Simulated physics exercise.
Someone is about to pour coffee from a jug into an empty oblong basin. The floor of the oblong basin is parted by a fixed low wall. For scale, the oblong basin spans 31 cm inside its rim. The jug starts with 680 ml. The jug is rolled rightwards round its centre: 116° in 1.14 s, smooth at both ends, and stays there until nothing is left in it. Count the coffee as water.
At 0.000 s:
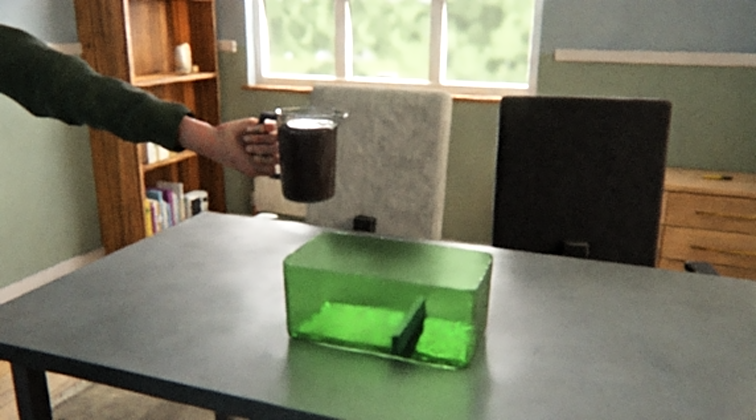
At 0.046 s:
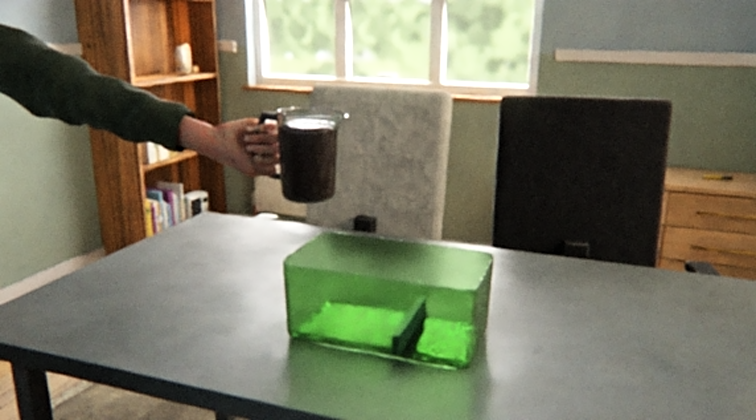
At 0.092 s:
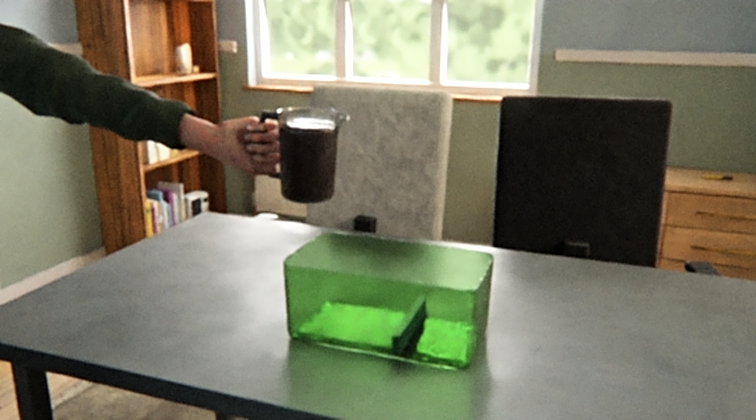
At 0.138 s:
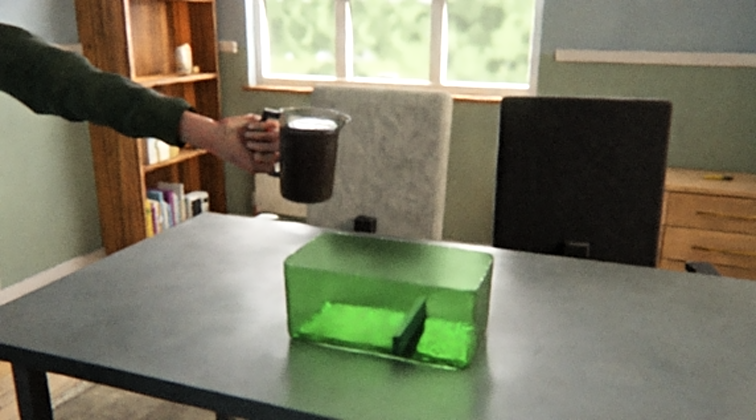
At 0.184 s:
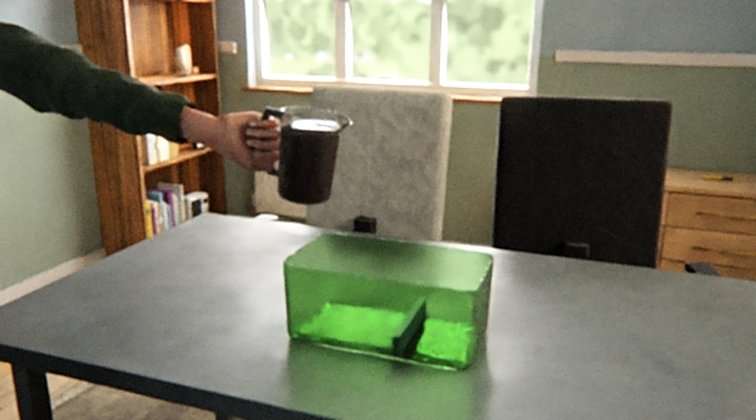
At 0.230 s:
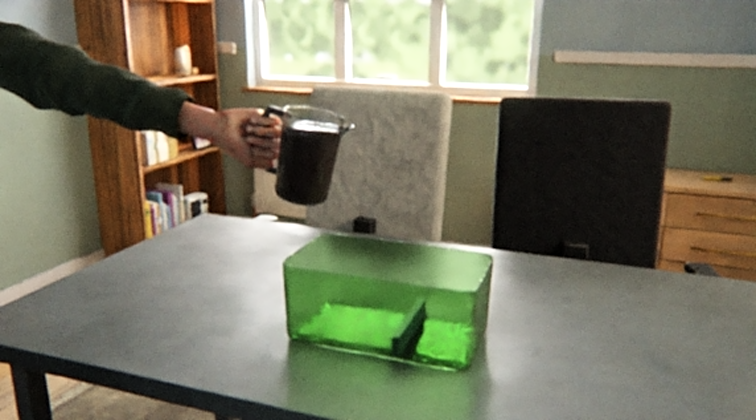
In a room with a bright window, a wooden bookshelf at left and a wooden drawer unit at right, a grey table is seen from slightly above. A green see-through oblong basin with a dark dividing wall sits on it, before one pale and one black chair. From the left, a dark-green-sleeved arm holds a glass jug of dark coffee almost still, then tilts it slightly rightwards.
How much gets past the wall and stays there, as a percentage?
The far part has some 12 per cent.
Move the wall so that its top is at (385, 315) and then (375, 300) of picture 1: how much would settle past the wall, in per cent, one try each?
First 70, then 80 per cent.
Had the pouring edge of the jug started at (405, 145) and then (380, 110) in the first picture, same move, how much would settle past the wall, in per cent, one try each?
First 75, then 75 per cent.
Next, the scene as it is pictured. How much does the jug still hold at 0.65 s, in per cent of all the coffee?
About 82 per cent.
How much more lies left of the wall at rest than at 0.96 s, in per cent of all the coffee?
About 38 per cent.
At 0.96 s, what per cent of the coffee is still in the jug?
Near 24 in a hundred.
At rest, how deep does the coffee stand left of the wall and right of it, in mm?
Left about 20 mm, right about 4 mm.
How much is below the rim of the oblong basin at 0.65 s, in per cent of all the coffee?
Near 3 in a hundred.
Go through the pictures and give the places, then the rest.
Tilt 0°; pouring edge (346, 115); surface from (284, 123) to (337, 127); the oblong basin's rim runs from (302, 247) to (486, 272); the wall's top is at (410, 315), in the first frame.
Tilt 0°; pouring edge (347, 116); surface from (284, 122) to (337, 127), in the second frame.
Tilt 2°; pouring edge (348, 117); surface from (285, 122) to (337, 127), in the third frame.
Tilt 4°; pouring edge (350, 119); surface from (286, 123) to (338, 128), in the fourth frame.
Tilt 7°; pouring edge (351, 123); surface from (287, 124) to (340, 130), in the fifth frame.
Tilt 11°; pouring edge (353, 127); surface from (288, 127) to (343, 130), in the sixth frame.
By 0.65 s the tilt is 71° and 82 per cent is still to pour, 3 is left of the wall and 0 right of it.
By 0.96 s the tilt is 109° and 25 per cent is still to pour, 48 is left of the wall and 7 right of it.
By 1.29 s the tilt is 116° and 0 per cent is still to pour, 85 is left of the wall and 10 right of it.
By 1.64 s the tilt is 116° and 0 per cent is still to pour, 85 is left of the wall and 12 right of it.
At rest 85 per cent lies left of the wall, 12 right of it and 3 outside.
